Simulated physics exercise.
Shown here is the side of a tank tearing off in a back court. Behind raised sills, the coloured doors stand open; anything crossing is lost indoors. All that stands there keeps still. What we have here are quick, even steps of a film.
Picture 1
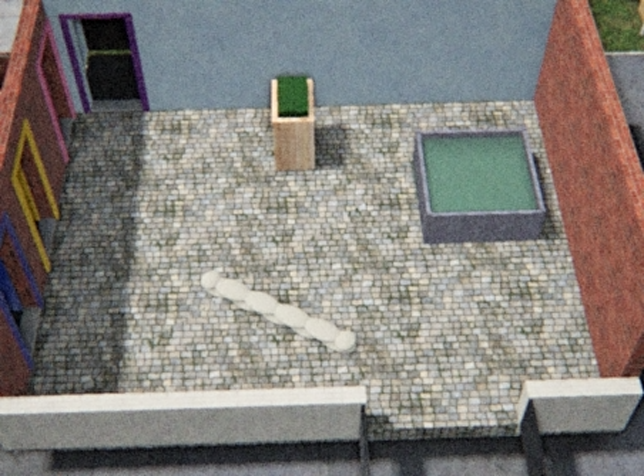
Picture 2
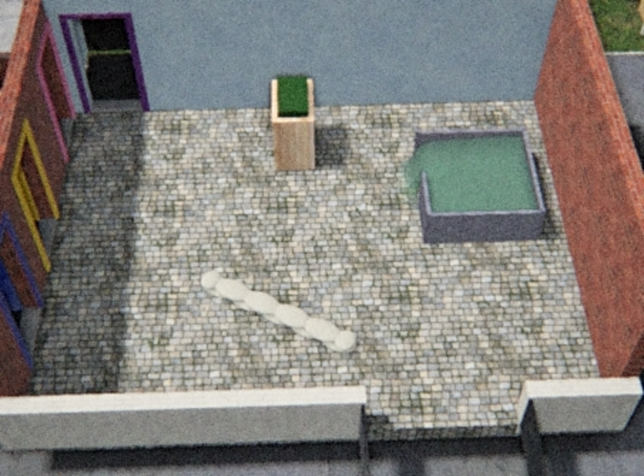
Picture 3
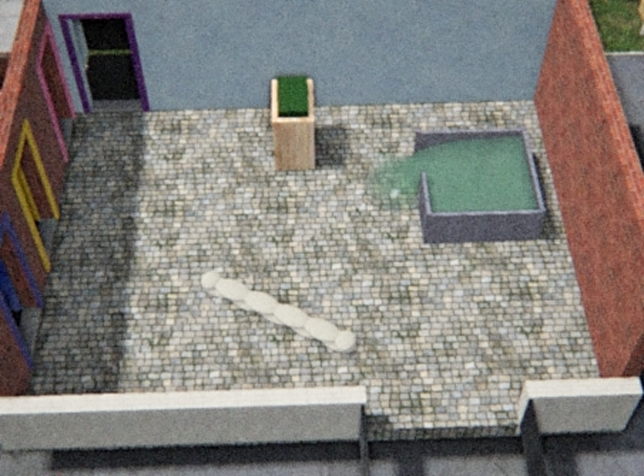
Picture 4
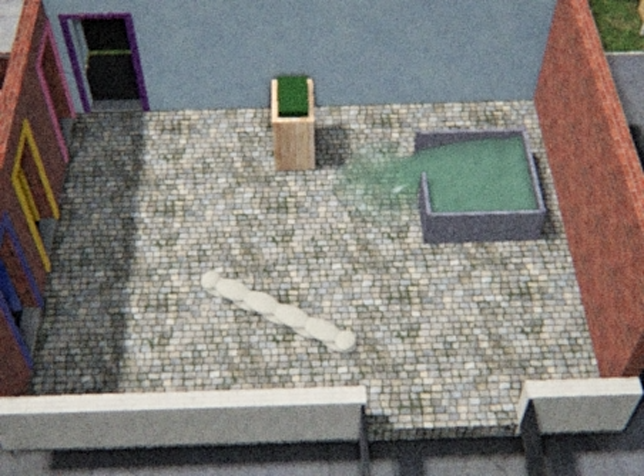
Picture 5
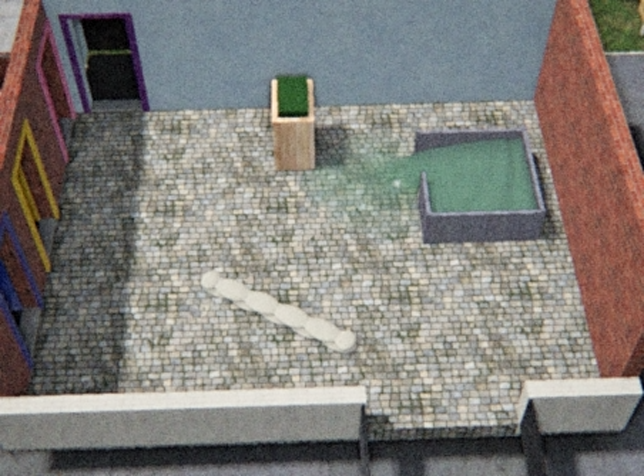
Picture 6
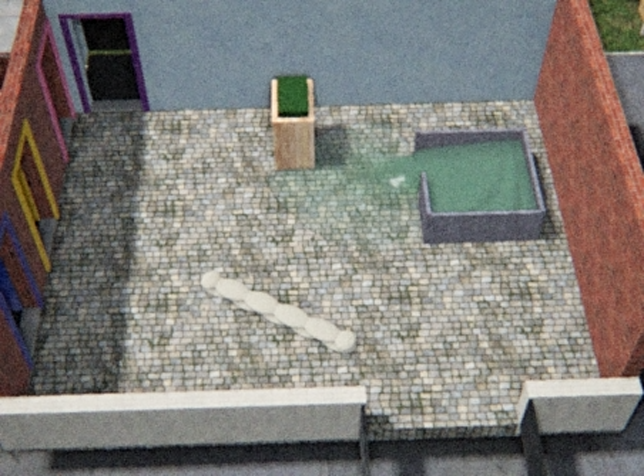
Green water pours from the left side of a tank and spreads leftward across the paving.
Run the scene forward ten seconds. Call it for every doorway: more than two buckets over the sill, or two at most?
My call: The purple door two at most; the yellow door more than two; the blue door two at most; the pink door more than two.
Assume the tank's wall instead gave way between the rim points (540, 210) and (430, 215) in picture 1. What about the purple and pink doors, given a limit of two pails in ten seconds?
I think the purple door remains below the limit and the pink door remains below the limit.
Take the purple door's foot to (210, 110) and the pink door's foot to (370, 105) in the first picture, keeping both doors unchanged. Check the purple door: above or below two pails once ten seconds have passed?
Result for purple: It ends up below.
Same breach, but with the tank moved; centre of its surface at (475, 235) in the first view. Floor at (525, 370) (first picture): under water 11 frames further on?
That patch would be not reached, I'd say.
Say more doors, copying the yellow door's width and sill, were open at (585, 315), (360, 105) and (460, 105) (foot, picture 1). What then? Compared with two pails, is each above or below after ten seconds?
Log: Door one misses the mark; door two beats the mark; door three misses the mark.
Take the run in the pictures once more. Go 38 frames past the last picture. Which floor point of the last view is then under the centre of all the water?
It is around (291, 215).
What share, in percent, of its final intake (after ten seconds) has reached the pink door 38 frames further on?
Near 60 %, I'd say.
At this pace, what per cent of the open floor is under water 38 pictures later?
About 60 percent.
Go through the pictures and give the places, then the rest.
The first frame shows the water tank at (478, 174) is whole and still.
In the second frame, water pours out at (420, 171) and has run to (408, 201).
In the third frame, the front is at (374, 199), out from the gap at (420, 173).
In the fourth frame, water pours out at (420, 173) and has run to (340, 192).
In the fifth frame, the front is at (306, 182), out from the gap at (420, 173).
In the sixth frame, the front is at (276, 171), out from the gap at (420, 173).
A moment on, water covers 20 % of the floor; the purple door not reached, the yellow door not reached, the blue door not reached, the pink door not reached.
Next, water covers 30 % of the floor; the purple door not reached, the yellow door not reached, the blue door not reached, the pink door not reached.
Then, water covers 50 % of the floor; the purple door wet at the sill, nothing in, the yellow door over two buckets in, the blue door wet at the sill, nothing in, the pink door wet at the sill, nothing in.
Later, water covers 60 % of the floor; the purple door wet at the sill, nothing in, the yellow door over two buckets in, the blue door under two buckets in, the pink door over two buckets in.
In the end, water covers 75 % of the floor; the purple door wet at the sill, nothing in, the yellow door far over two buckets in, the blue door under two buckets in, the pink door over two buckets in.
